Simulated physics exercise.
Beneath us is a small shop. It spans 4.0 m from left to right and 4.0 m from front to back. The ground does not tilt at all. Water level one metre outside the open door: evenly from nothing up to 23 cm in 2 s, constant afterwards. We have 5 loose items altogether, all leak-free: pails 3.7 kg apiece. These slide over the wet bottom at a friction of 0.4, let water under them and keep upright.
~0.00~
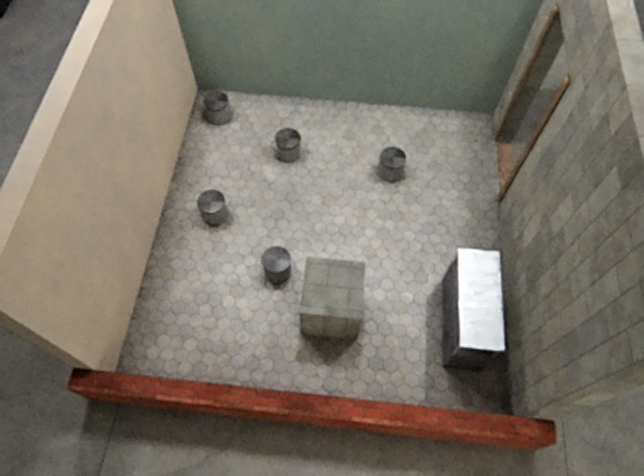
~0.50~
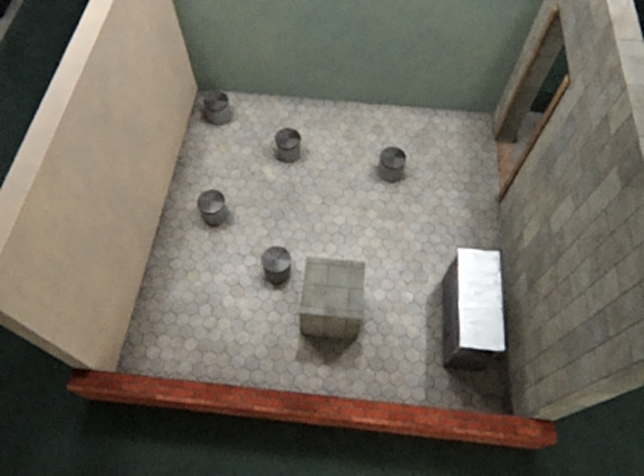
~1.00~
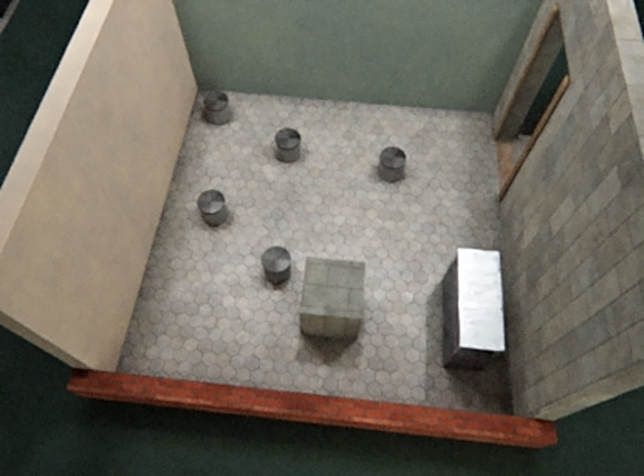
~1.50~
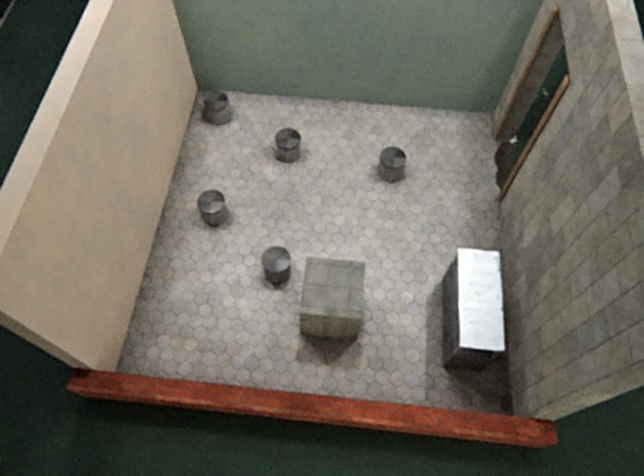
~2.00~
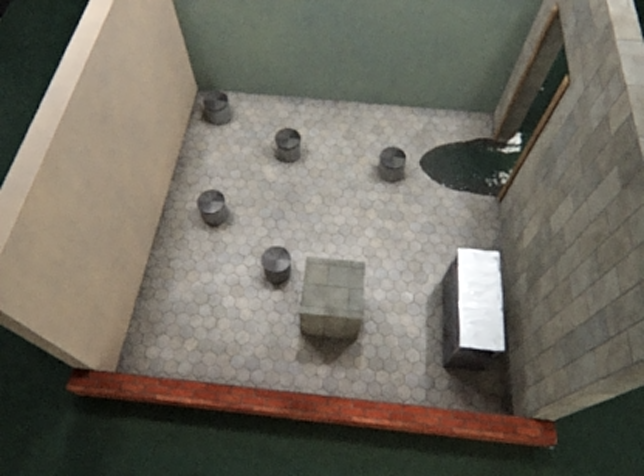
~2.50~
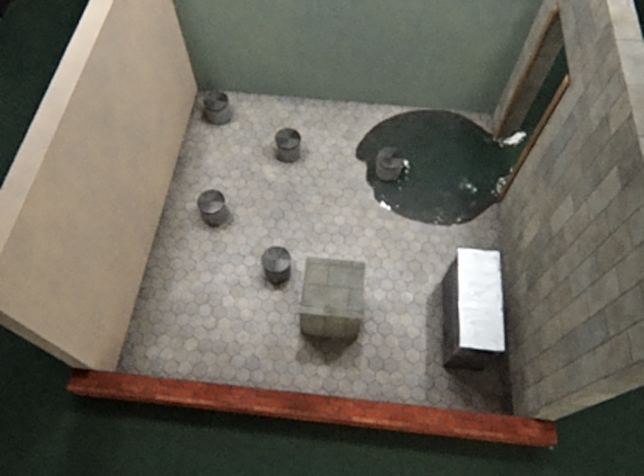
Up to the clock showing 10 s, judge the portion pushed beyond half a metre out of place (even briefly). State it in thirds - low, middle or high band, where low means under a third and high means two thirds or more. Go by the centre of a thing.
High band.
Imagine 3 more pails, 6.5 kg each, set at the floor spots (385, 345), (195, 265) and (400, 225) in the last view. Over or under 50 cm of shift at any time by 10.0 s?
Well, it goes below, above, below.
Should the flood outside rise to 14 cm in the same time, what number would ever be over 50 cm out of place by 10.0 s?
Then it comes to 4.
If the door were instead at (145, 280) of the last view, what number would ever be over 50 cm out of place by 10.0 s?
The answer would then be 2.
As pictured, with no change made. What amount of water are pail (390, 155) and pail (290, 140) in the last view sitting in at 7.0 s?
Close to 6 and 8 centimetres.
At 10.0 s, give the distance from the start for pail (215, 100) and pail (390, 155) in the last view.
Respectively 350 and 300 centimetres.
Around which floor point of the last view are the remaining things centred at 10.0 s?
Centred roughly on (292, 371).
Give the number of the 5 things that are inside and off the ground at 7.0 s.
Count at that moment: 3.
After 3.5 s 1 of 5 are over 50 cm from their spots; 0 afloat.
After 4.5 s 2 of 5 are over 50 cm from their spots; 1 afloat.
After 7.0 s 4 of 5 are over 50 cm from their spots; 3 afloat.
After 10.0 s 5 of 5 are over 50 cm from their spots, and 5 have been at some point; 5 afloat.
